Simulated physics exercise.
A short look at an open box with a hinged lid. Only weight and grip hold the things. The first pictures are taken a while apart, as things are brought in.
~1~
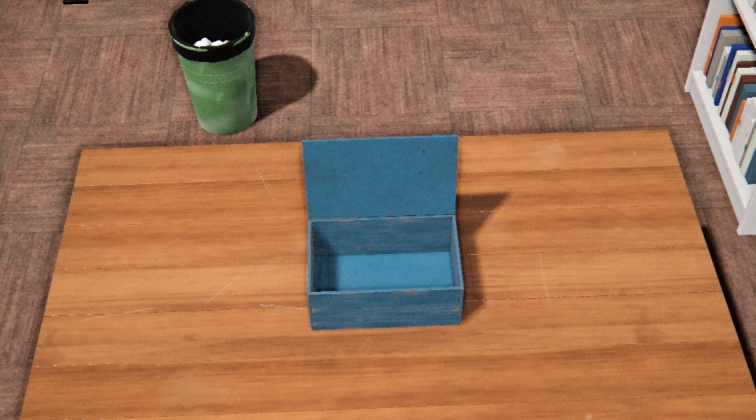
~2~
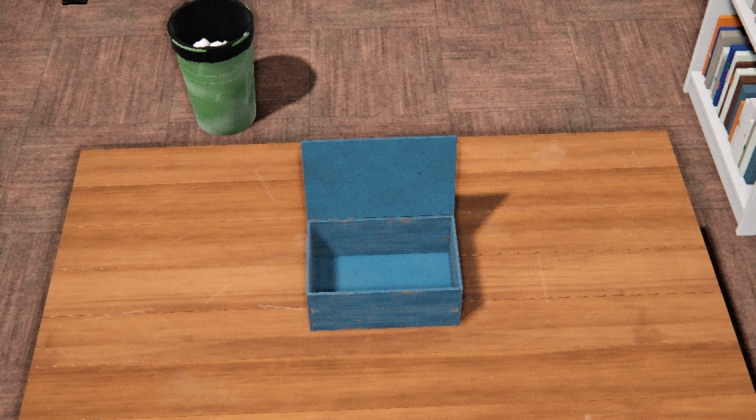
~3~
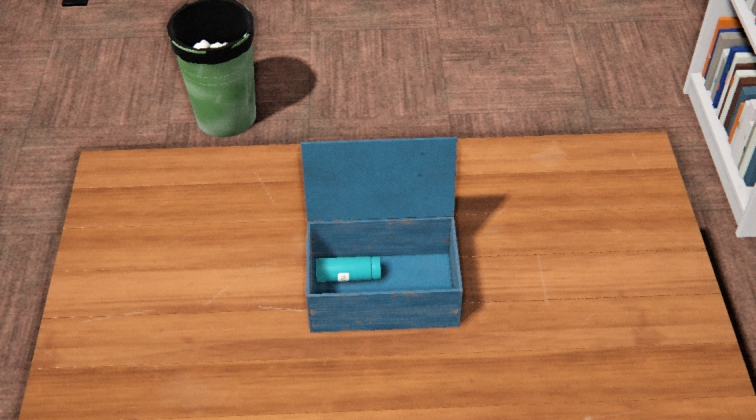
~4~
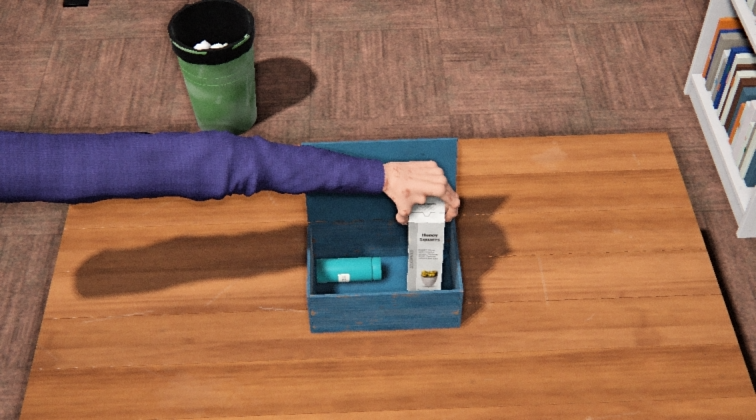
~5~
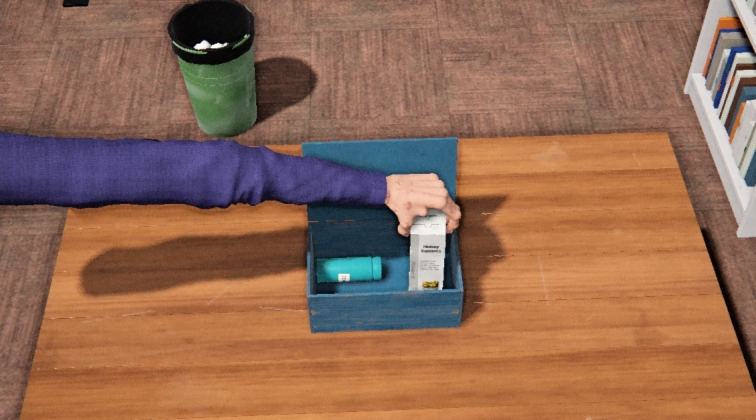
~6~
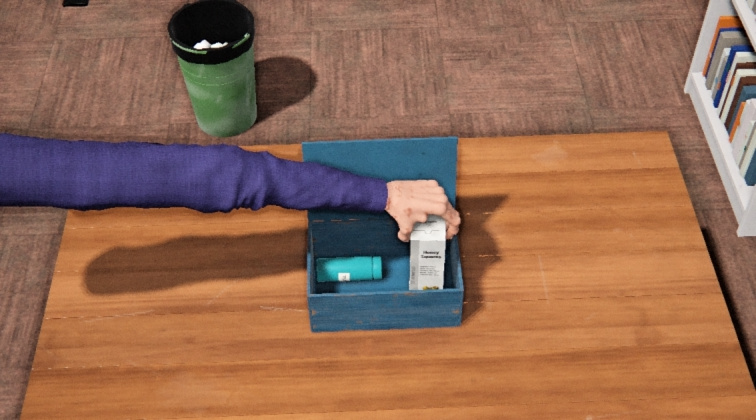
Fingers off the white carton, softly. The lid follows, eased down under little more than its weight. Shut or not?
In the end the lid is held up.
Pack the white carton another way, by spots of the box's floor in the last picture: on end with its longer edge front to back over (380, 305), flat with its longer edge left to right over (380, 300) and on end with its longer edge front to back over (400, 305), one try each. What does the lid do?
In the first case it is held up; in the second case it closes; in the third case it is held up.
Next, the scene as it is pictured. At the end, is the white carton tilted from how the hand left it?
It keeps its pose.
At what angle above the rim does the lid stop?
Some 55° above the rim.
Then, 1.20 s on from there, lid starting down.
Then, 1.60 s on from there, lid 56° above the rim.
Then, 3.50 s on from there, lid 53° above the rim.
In the end, lid 53° above the rim; both unmoved. At the end, from the last picture's camera, white carton near (427, 262).
